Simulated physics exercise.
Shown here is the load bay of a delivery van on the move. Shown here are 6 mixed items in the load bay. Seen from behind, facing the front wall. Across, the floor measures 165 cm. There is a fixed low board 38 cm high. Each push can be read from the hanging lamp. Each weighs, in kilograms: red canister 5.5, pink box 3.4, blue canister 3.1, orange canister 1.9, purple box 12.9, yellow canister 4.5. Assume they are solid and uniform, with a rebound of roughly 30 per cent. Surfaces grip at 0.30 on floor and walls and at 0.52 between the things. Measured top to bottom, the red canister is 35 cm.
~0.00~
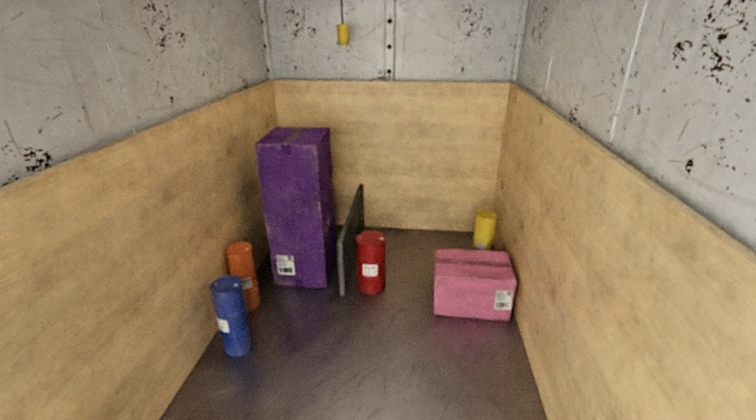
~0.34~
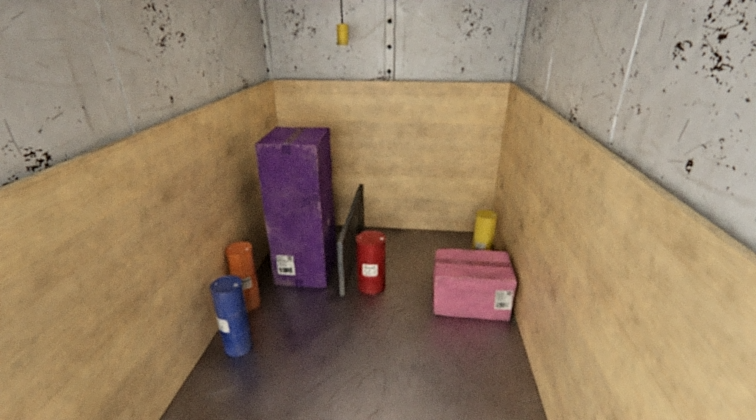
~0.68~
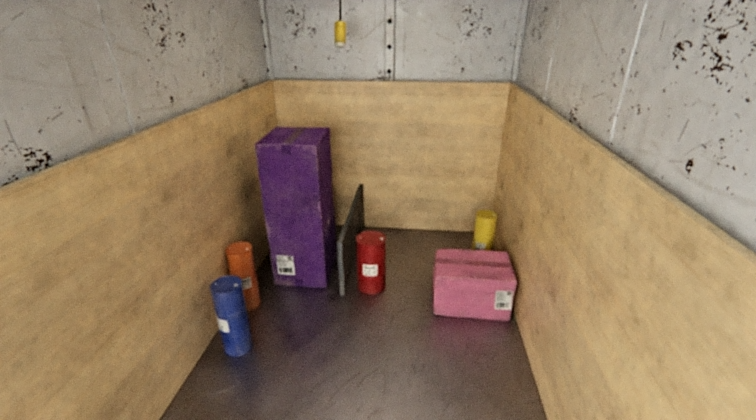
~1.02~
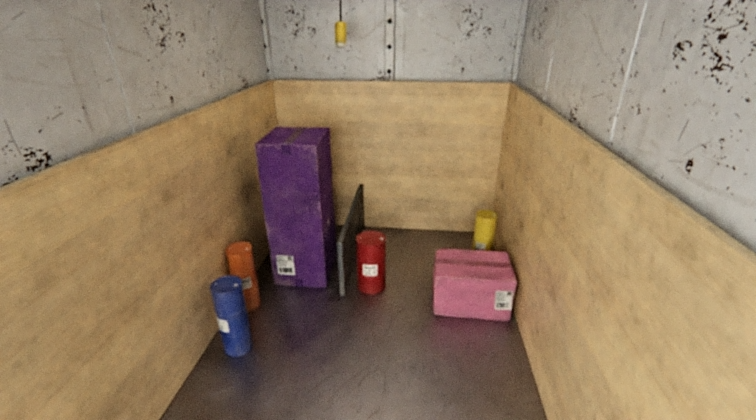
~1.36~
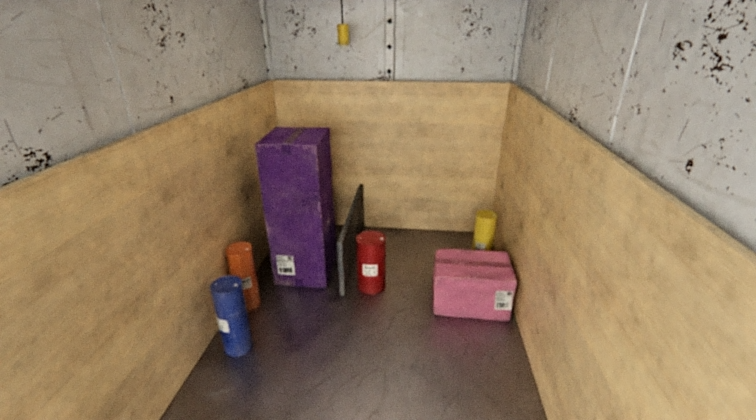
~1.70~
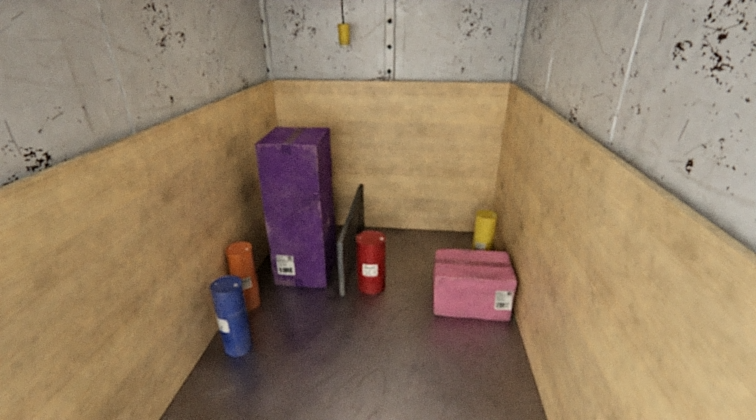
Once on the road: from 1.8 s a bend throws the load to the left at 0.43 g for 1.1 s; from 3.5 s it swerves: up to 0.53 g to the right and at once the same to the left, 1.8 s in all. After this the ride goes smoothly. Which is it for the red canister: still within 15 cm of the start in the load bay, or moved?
At the finish, the red canister is still at its start.
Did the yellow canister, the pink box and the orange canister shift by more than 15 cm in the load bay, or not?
Yellow canister: Is displaced; pink box: Is displaced; orange canister: Remains in place.
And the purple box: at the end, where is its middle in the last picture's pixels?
(276, 207), roughly.
By 2.80 s, force 0.18 g left; red canister 6 cm from its spot near (362, 261); yellow canister 39 cm from its spot; pink box 36 cm from its spot.
By 4.30 s, force 0.12 g right; red canister 9 cm from its spot near (386, 263); yellow canister on its side; pink box 21 cm from its spot.
When it is over (5.9 s), lying over in the load bay, yellow canister; not toppled but over 15 cm from the start, pink box and purple box; the other 3 within 15 cm of the start. In the last view, red canister near (362, 261).
